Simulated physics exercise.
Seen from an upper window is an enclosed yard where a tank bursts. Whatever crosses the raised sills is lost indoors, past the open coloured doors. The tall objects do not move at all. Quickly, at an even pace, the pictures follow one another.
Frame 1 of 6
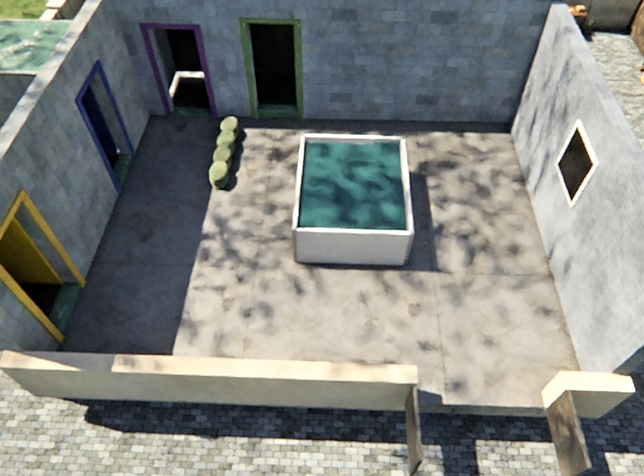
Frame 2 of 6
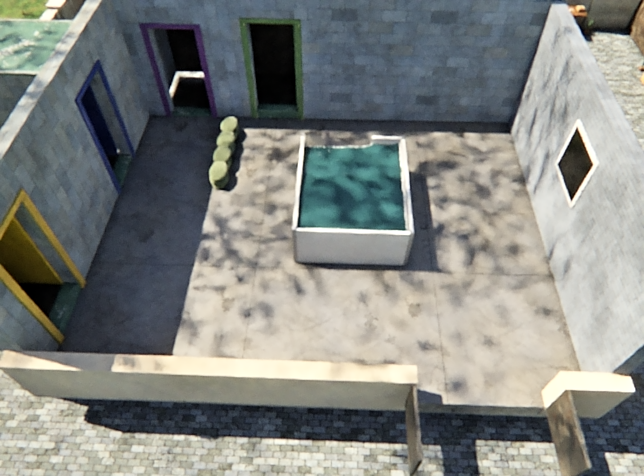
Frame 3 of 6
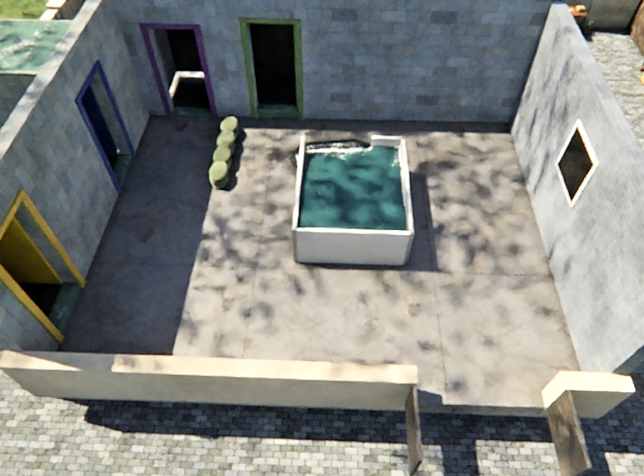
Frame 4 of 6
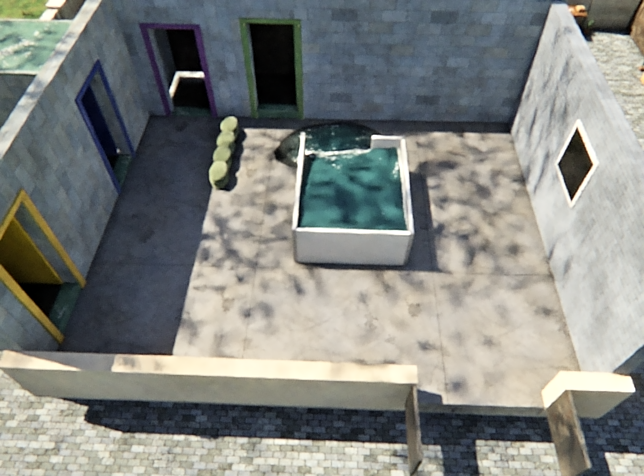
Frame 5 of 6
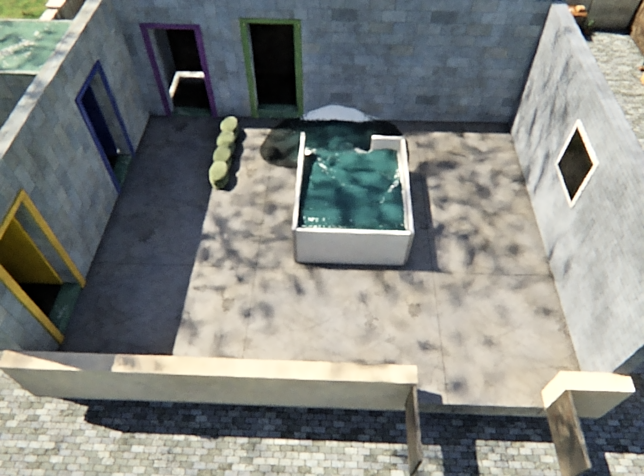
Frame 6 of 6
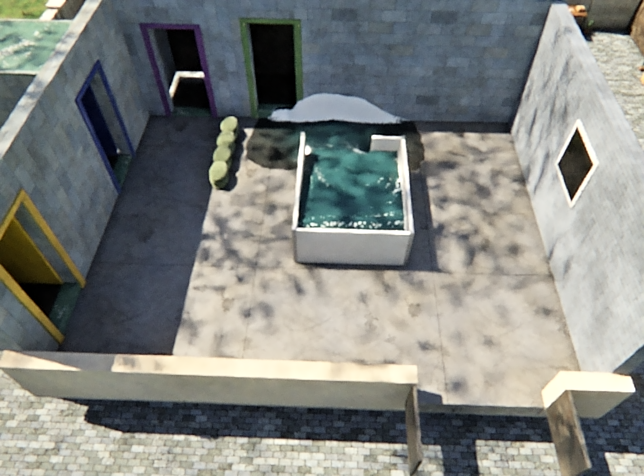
The clip shows a walled yard from above, where a white-sided tank of green water breaks open along its far side, and water pours out, spreading across the paving toward the back wall and sideways near the round bushes.
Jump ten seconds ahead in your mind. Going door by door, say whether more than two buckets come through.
Through the blue door, two or fewer; through the purple door, more than two; through the green door, more than two; through the yellow door, two or fewer.
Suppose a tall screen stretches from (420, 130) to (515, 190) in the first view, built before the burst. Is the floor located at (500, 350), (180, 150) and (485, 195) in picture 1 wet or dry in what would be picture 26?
Results in order: Bone-dry / swamped / swamped.
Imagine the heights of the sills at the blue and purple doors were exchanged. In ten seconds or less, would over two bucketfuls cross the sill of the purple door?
My call is that purple misses the threshold.
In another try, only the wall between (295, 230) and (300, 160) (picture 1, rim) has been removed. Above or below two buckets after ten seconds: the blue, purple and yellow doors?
In that case the blue one breaks the limit, the purple one breaks the limit and the yellow one breaks the limit.
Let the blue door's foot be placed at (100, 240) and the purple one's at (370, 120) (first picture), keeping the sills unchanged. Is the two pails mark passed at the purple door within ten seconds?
Checking it, I find the purple door overflows.
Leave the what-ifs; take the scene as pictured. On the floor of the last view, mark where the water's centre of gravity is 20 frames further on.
Around (332, 174).
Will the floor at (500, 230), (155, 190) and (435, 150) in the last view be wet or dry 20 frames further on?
Result, in the order given: Wetted / wetted / wetted.
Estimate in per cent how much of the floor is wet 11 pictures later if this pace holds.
It comes to roughly 30 in a hundred.
A moment on, water covers 15 % of the floor; the blue door not reached, the purple door wet at the sill, nothing in, the green door under two buckets in, the yellow door not reached.
Next, water covers 30 % of the floor; the blue door not reached, the purple door under two buckets in, the green door over two buckets in, the yellow door not reached.
Then, water covers 55 % of the floor; the blue door under two buckets in, the purple door over two buckets in, the green door over two buckets in, the yellow door not reached.
Later, water covers 95 % of the floor; the blue door under two buckets in, the purple door over two buckets in, the green door far over two buckets in, the yellow door wet at the sill, nothing in.
In the end, water covers 95 % of the floor; the blue door under two buckets in, the purple door over two buckets in, the green door far over two buckets in, the yellow door wet at the sill, nothing in.
